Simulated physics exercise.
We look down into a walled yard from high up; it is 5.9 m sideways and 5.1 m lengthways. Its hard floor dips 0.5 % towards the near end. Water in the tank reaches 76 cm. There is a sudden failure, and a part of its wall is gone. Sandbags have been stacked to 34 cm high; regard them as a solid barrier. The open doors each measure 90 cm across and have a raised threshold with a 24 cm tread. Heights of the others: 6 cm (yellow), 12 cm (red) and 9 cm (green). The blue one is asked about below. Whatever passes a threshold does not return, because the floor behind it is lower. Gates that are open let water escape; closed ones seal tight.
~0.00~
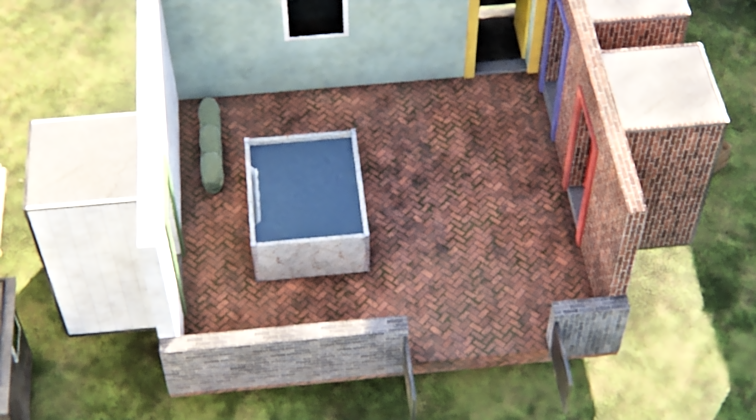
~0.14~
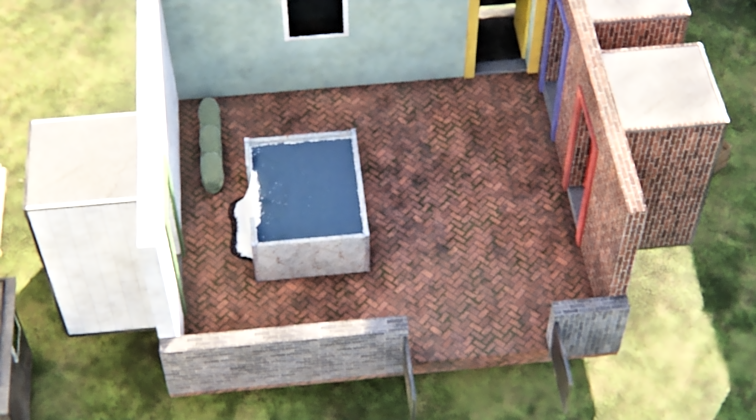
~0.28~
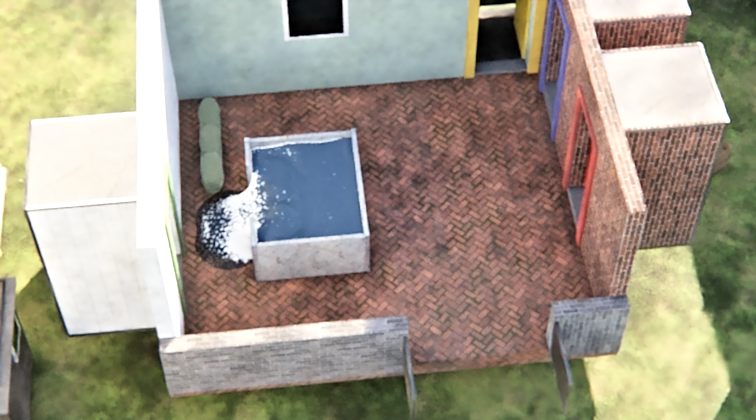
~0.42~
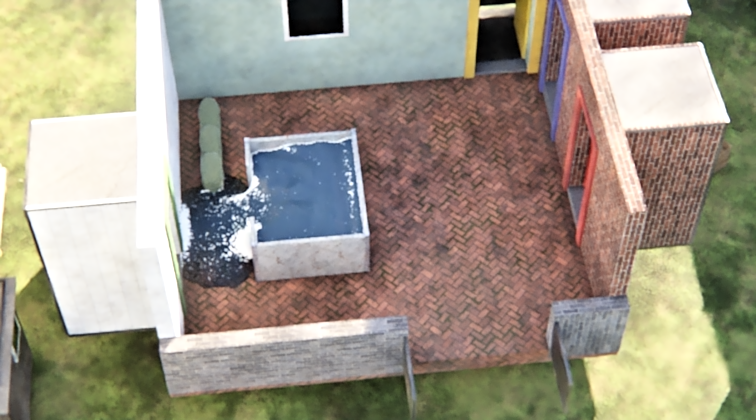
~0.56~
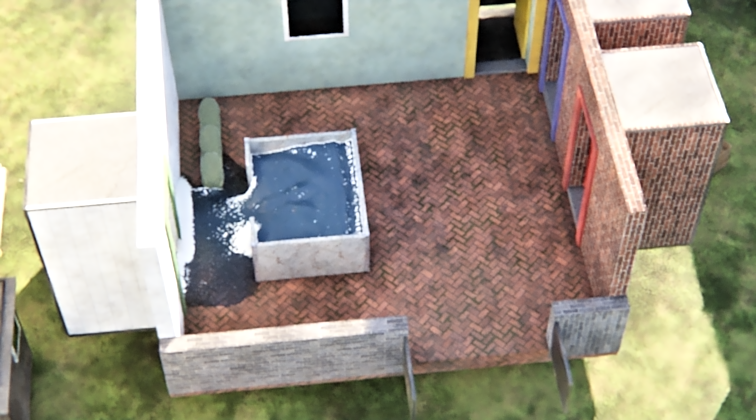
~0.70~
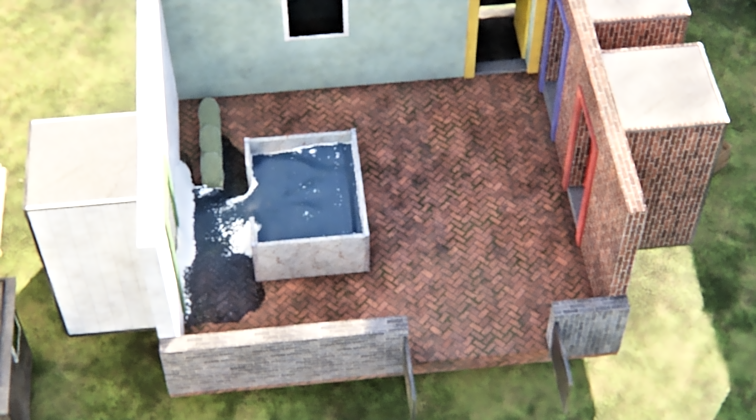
Water pours from the broken left side of the tank and spreads along the left wall.
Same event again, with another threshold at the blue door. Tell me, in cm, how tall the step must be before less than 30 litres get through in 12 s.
It would have to be roughly 6 cm high.
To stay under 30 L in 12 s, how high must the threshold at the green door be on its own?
The green door needs around 29 cm.
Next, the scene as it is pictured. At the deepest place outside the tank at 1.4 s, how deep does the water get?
I'd estimate roughly 55 cm.
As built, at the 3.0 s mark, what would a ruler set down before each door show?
At the blue door the depth is 0 cm, at yellow 0 cm, at red 0 cm and at green 20 cm.
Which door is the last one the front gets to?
The red door.
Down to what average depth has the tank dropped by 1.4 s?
I'd put it at some 46 centimetres on average.
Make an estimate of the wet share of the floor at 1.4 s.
15 %.
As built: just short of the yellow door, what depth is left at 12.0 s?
About 5.5 centimetres.
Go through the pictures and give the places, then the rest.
In the first picture, the tank at (305, 190) is whole and still, 76 cm deep; the blue door at (554, 70) is dry.
In the second picture, the front is at (236, 250), 0.3 m from the gap at (255, 216); 0.3 m2 of floor is wet, 76 cm left at the back.
In the third picture, the gap is at (255, 217), the front 0.8 m out at (203, 249); the back of the tank holds 76 cm.
In the fourth picture, the gap is at (255, 217), the front 1.1 m out at (183, 271); the back of the tank holds 68 cm.
In the fifth picture, the gap is at (255, 217), the front 1.4 m out at (166, 275); the back of the tank holds 64 cm.
In the sixth picture, the gap is at (255, 216), the front 1.6 m out at (185, 326); the back of the tank holds 64 cm; 4.9 m in a straight line remain to the blue door at (554, 70).
After 1.4 s water covers 15 % of the floor, deepest (55 cm) near (179, 102); it has not reached the blue door.
After 3.0 s water covers 50 % of the floor, deepest (36 cm) near (179, 110); it has not reached the blue door.
After 12.0 s water covers 95 % of the floor, deepest (9 cm) near (593, 330); 6 cm at the blue door, 0 litres in over its 26 cm threshold.
At the blue door as built, the water arrived by 3.8 s and peaked near 11 cm at 4.4 s.
Run again over the same 12 s with other heights there, 40 litres in over 5.5 cm, 23 litres over 6.5 cm. The limit of 30 litres is kept from about 6 cm up.
